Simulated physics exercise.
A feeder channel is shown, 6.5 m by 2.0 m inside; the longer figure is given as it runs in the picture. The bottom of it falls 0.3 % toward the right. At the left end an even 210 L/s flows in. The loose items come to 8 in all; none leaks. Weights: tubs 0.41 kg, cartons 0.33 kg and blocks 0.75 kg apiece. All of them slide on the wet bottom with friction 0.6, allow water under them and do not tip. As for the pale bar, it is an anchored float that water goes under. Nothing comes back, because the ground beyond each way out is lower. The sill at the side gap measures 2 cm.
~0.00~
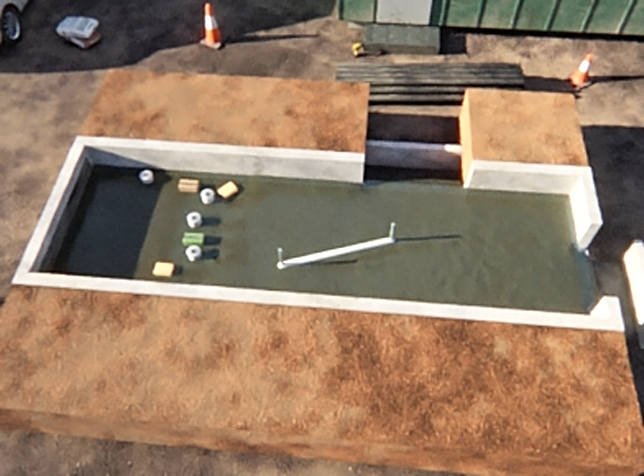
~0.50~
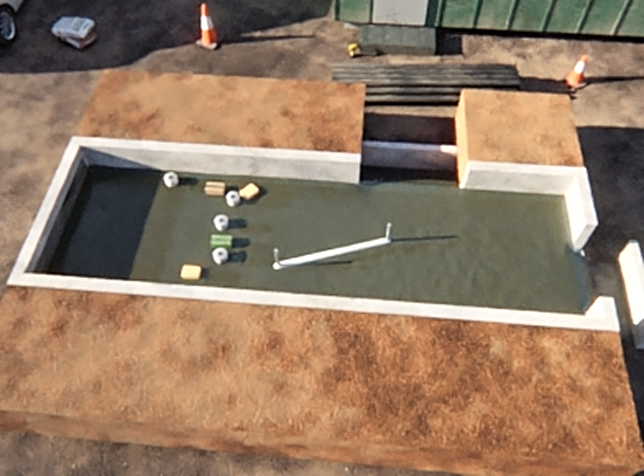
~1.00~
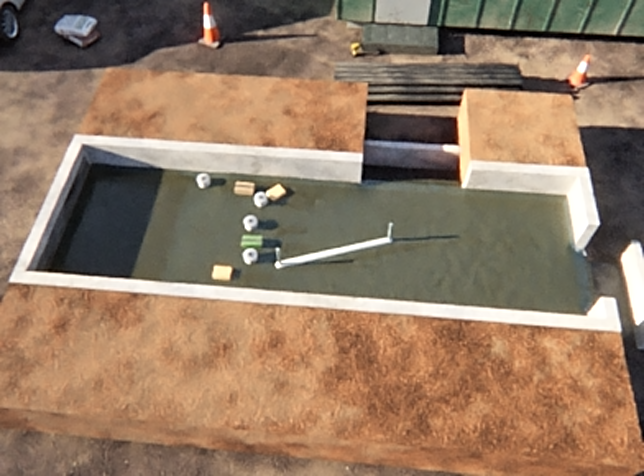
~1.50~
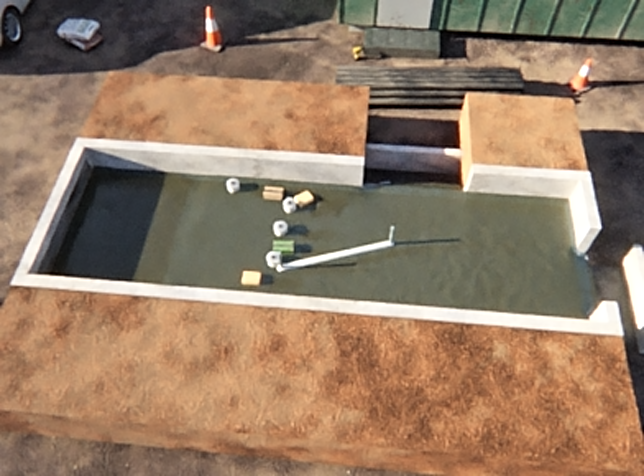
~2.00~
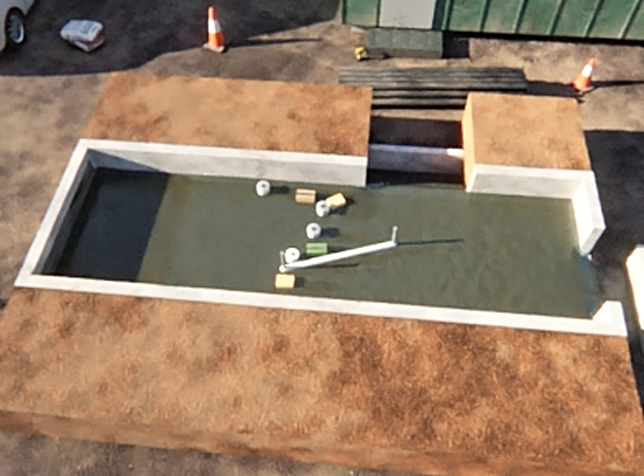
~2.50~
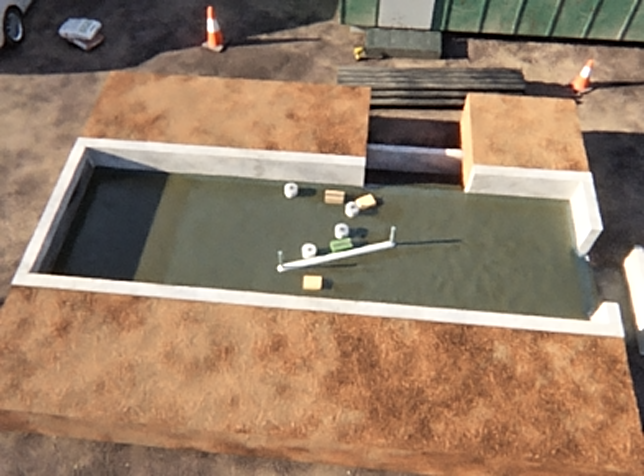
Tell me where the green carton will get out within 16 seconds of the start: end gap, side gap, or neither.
Looking at the green carton, it leaves via the side.
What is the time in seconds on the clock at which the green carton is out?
It should be at around 6.0 seconds.
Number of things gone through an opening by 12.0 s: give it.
I count 8 of them.
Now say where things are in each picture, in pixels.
In the first frame, the green carton at (194, 238), afloat; 12 cm deep round most things; 0 of 8 have shifted.
In the second frame, the green carton at (221, 240), afloat, 40 cm from its start; about 1970 L in view; 8 of 8 have shifted.
In the third frame, the green carton at (252, 240), afloat, 77 cm from its start; about 1970 L in view; 8 of 8 have shifted.
In the fourth frame, the green carton at (283, 246) floats, 115 cm from its start; about 1970 L in view; 8 of 8 have shifted.
In the fifth frame, the green carton at (317, 248), afloat, 153 cm from its start; 14 cm deep round most things; 8 of 8 have shifted.
In the sixth frame, the green carton at (342, 244) floats, 186 cm from its start; about 1980 L in view; 8 of 8 have shifted.
After 3.5 s the green carton is near (389, 232), 2.5 m from its start, afloat; 1 of 8 are out; 7 afloat.
After 7.2 s the green carton has gone out by the side gap; 7 of 8 are out; 1 afloat.
After 12.0 s the green carton has gone out by the side gap; 8 of 8 are out; 0 afloat.
After 16.0 s the green carton has gone out by the side gap; 8 of 8 are out; 0 afloat.
